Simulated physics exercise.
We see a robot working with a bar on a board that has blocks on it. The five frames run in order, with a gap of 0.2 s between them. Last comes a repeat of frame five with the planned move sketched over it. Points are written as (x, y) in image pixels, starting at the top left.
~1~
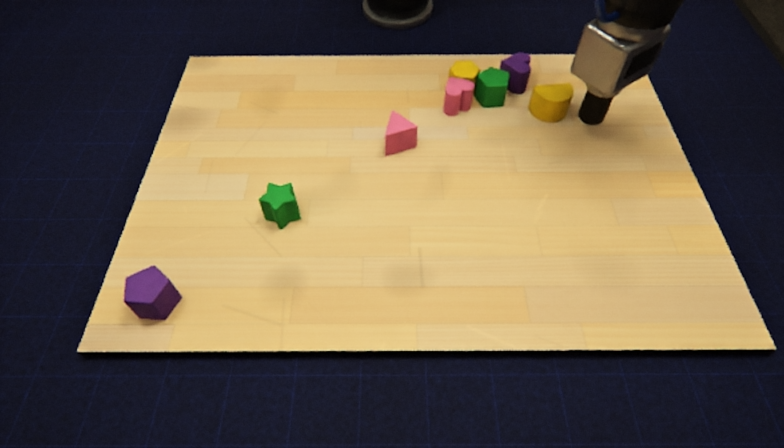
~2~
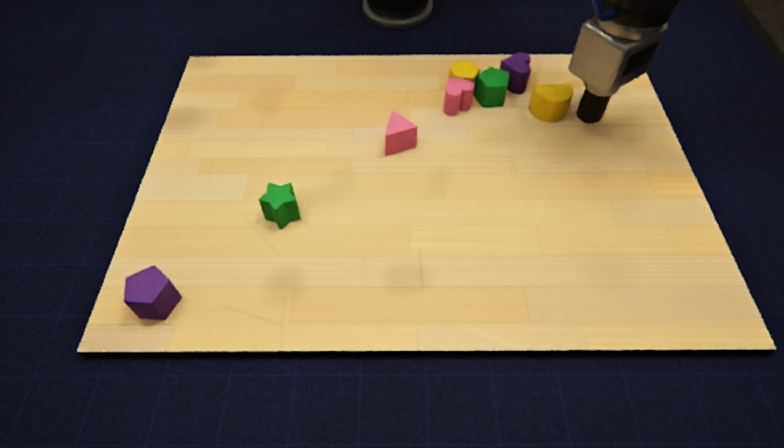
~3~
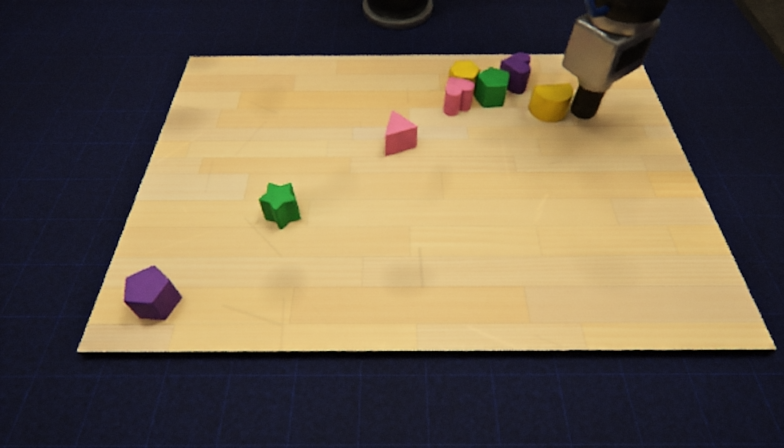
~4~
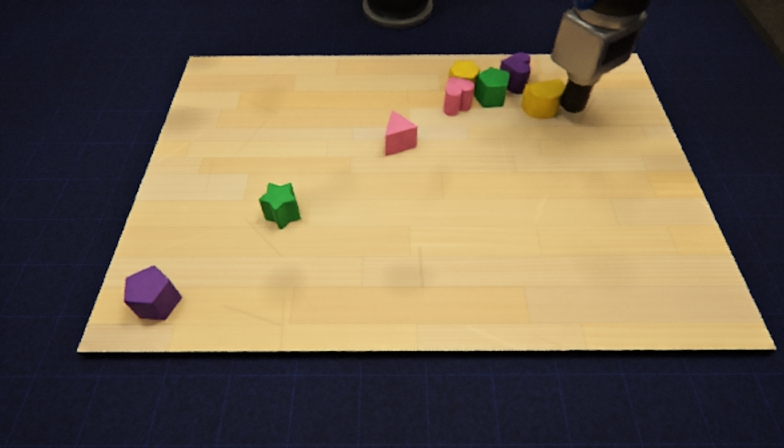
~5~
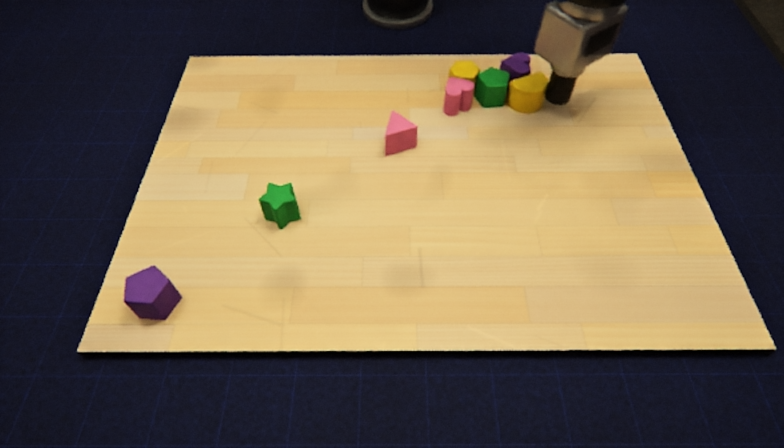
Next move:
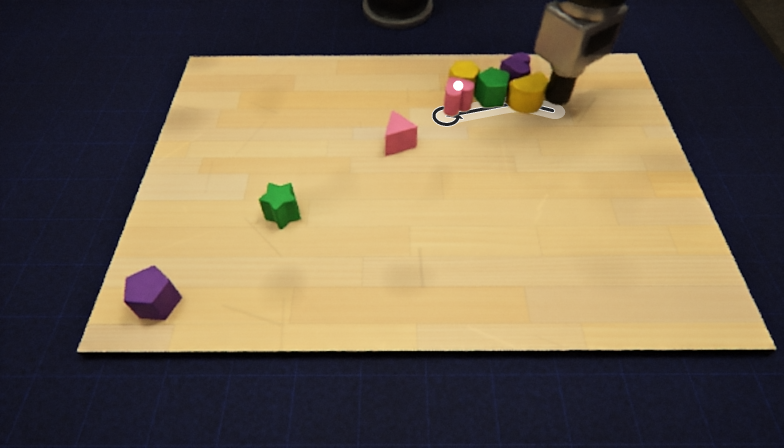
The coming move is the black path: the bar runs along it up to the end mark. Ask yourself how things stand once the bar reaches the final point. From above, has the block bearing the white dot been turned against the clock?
It seems so.
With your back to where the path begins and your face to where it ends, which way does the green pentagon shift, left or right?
Pushed right.
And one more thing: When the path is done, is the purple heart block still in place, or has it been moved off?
That one moves away.
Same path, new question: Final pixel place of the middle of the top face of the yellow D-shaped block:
It ends at (424, 84).
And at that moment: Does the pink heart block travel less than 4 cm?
No, I don't think so.
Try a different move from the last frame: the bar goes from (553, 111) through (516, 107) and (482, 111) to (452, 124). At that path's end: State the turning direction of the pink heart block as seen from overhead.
I'd predict that, seen from above, the pink heart block rotates counter-clockwise.
Drawn move, from (553, 111) by way of (516, 104) and (481, 109) to (446, 116); the dot is on the pink heart block.
The first path, step by step. One third of the way, bar (519, 91); pink heart block (440, 87), turned 20° anticlockwise; green pentagon (467, 76), turned 15° clockwise; purple heart block (508, 58), turned 55° clockwise; yellow D-shaped block (493, 81), turned 35° anticlockwise.
Two thirds of the way, bar (482, 97); pink heart block (422, 89), turned 75° anticlockwise; green pentagon (435, 72), turned 35° clockwise; purple heart block (508, 58), turned 55° clockwise; yellow D-shaped block (456, 83), turned 15° anticlockwise.
At the end, bar (447, 103); pink heart block (399, 93), turned 95° anticlockwise; green pentagon (417, 68), turned 70° clockwise; purple heart block (508, 58), turned 55° clockwise; yellow D-shaped block (424, 84), turned 20° clockwise.
